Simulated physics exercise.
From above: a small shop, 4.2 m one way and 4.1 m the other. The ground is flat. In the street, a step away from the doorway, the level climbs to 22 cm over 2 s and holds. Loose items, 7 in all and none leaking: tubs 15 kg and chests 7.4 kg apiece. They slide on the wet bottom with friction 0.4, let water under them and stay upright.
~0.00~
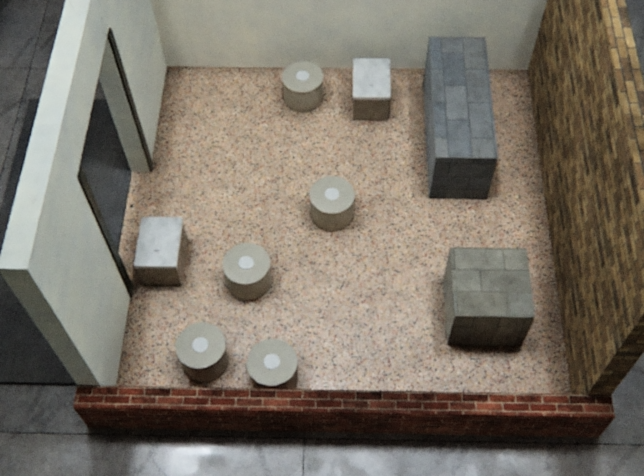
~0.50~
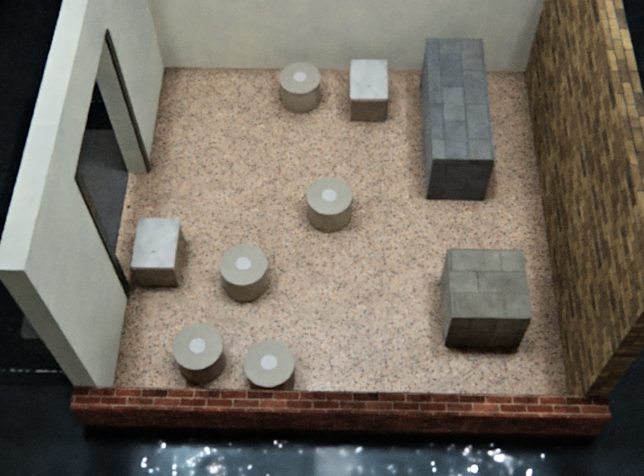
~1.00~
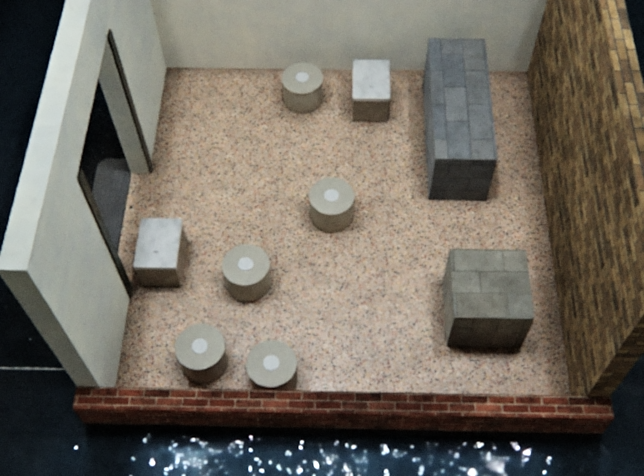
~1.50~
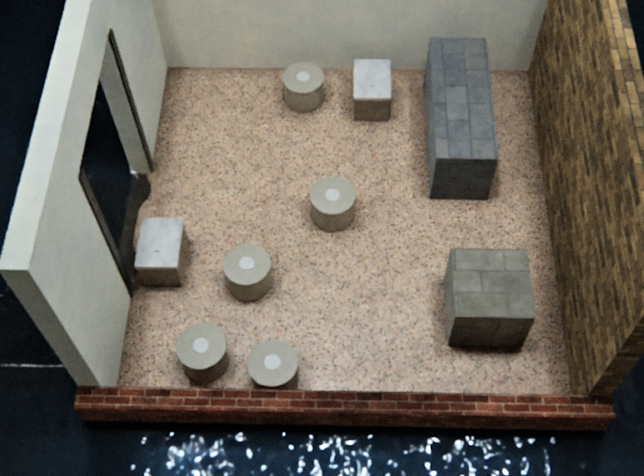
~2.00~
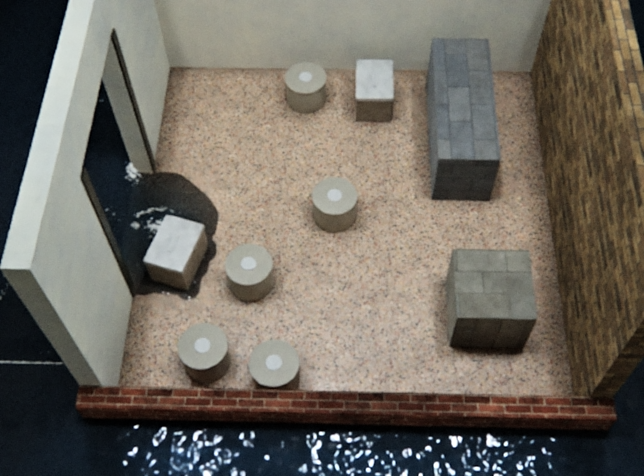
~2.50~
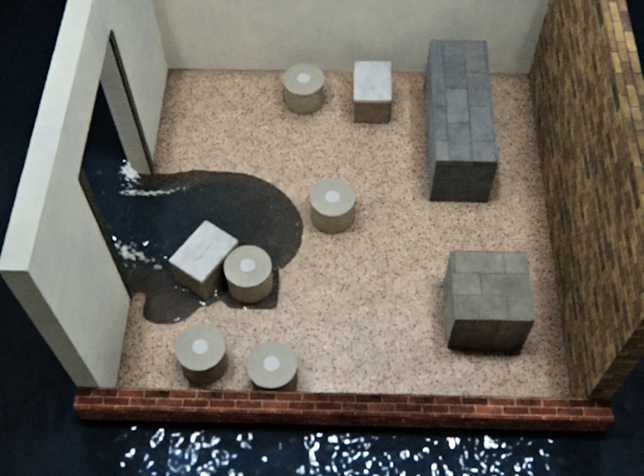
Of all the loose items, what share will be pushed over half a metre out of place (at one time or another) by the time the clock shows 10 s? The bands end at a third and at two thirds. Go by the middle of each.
That comes to two thirds or more.
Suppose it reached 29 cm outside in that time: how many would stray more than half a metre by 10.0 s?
In that case 7 of them.
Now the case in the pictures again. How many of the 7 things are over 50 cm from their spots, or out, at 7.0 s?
I count 4.
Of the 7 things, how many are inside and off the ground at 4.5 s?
At that moment 2.
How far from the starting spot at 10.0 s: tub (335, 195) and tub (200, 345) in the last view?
In turn: 200 cm, 5 cm.
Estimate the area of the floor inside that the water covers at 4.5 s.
Some 11.5 m2.
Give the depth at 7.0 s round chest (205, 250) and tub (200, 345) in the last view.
About 10 and 4 cm.
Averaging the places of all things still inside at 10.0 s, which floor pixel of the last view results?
Near (315, 238).
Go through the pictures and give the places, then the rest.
A chest at (159, 241) rests on the ground; a tub at (246, 263) rests on the ground; water covers 0.0 m2; 0 of 7 have shifted, in the first frame.
A chest at (156, 242), on the bottom; a tub at (243, 264), on the bottom; 0.0 m2 under water; 0 of 7 have shifted, in the second frame.
A chest at (158, 242) rests on the ground; a tub at (246, 264), on the bottom; 0.0 m2 under water; 0 of 7 have shifted, in the third frame.
A chest at (159, 242) rests on the ground; a tub at (247, 264), on the bottom; 0.0 m2 under water; 0 of 7 have shifted, in the fourth frame.
A chest at (174, 242), on the bottom, 13 cm from its start; a tub at (249, 264) rests on the ground; water covers 0.6 m2; 1 of 7 have shifted, in the fifth frame.
A chest at (203, 250) rests on the ground, 44 cm from its start; a tub at (248, 266) rests on the ground; water covers 2.0 m2; 1 of 7 have shifted, in the sixth frame.
After 3.5 s 1 of 7 are over 50 cm from their spots; 1 afloat.
After 4.5 s 3 of 7 are over 50 cm from their spots; 2 afloat.
After 7.0 s 4 of 7 are over 50 cm from their spots; 2 afloat.
After 10.0 s 5 of 7 are over 50 cm from their spots, and 5 have been at some point; 4 afloat.
